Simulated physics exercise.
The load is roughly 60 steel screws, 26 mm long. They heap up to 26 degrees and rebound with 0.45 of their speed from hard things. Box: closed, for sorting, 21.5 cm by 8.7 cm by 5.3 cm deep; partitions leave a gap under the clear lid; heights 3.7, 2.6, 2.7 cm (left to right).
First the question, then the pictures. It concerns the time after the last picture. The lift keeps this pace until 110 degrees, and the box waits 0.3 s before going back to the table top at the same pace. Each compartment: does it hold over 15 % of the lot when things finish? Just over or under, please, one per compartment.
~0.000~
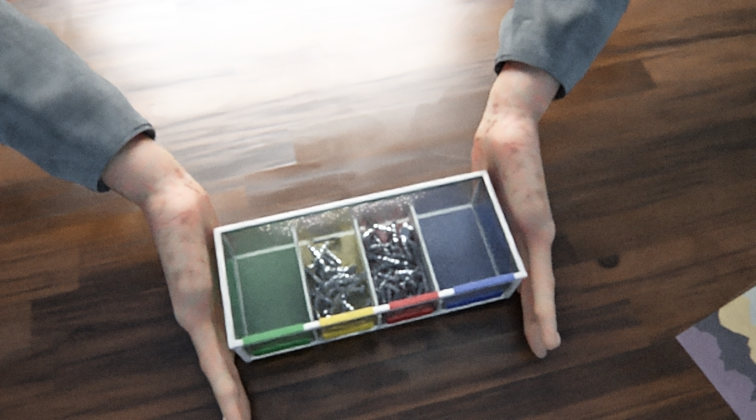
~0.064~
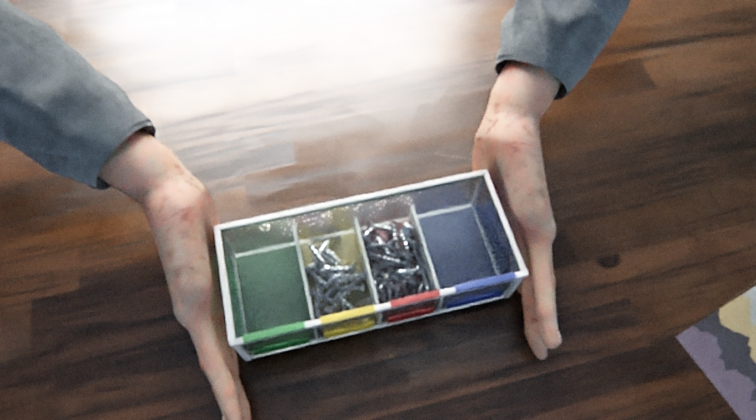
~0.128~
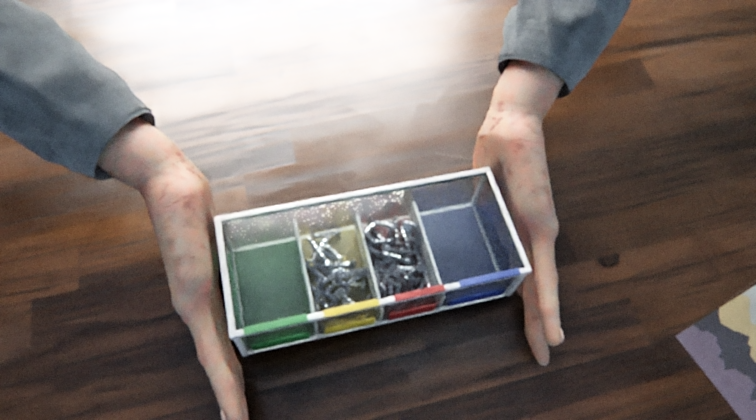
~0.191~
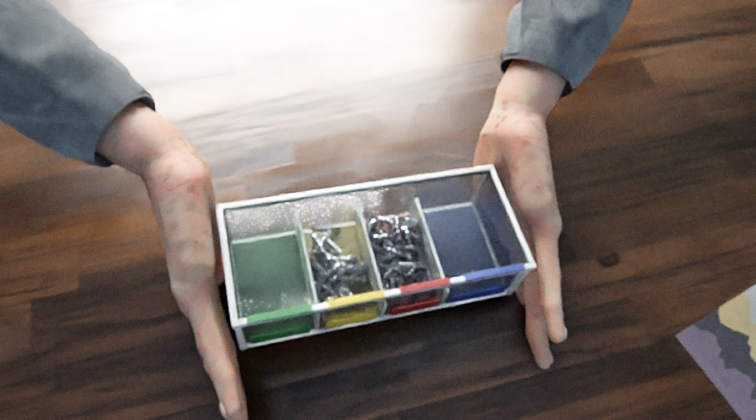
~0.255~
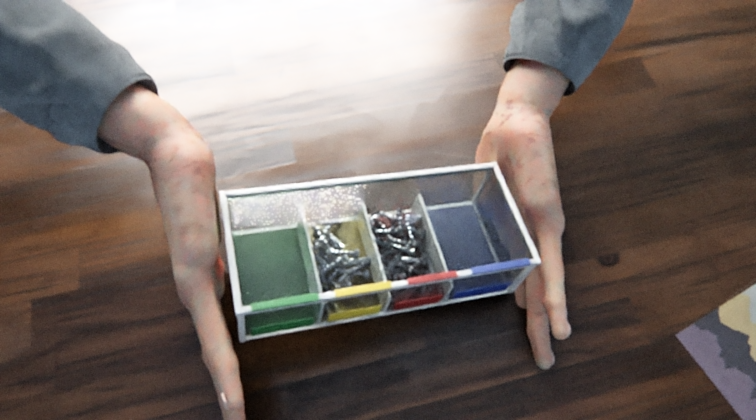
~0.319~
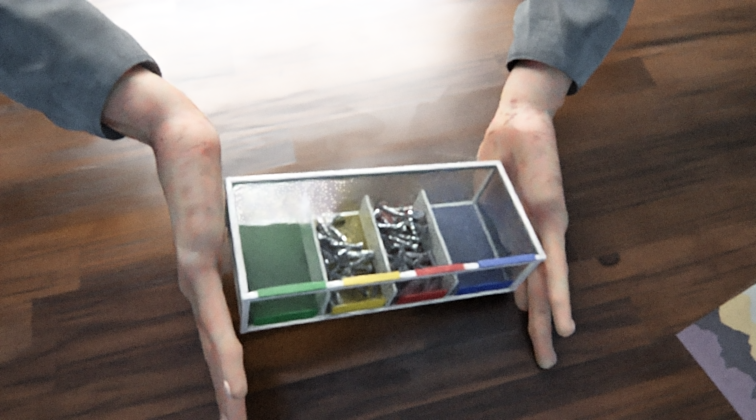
Red: Under, blue: Over, green: Under, yellow: Under.
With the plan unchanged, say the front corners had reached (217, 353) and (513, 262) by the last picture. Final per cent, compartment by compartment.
Per cent by compartment: Red 0, blue 0, green 35, yellow 65.
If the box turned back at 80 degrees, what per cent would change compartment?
Roughly 10 percent would.
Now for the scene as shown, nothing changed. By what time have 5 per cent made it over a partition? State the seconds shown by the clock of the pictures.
Reading: T about 1.55 s.
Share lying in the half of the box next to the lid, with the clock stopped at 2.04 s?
Estimate: Near 90 per cent.
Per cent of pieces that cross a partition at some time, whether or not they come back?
I'd say near 95 percent of them.
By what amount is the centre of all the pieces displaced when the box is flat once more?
I'd put the distance at roughly 8.0 cm.
Then, at 2.04 s, tilt 110 degrees; red 35 %, blue 65 %.
After 3.19 s, tilt 55 degrees; red 5 %, blue 95 %.
Then, at 4.29 s, tilt 0 degrees; red 5 %, blue 95 %.
At rest (4.7 s), red 5 %, blue 95 %, green 0 %, yellow 0 %.
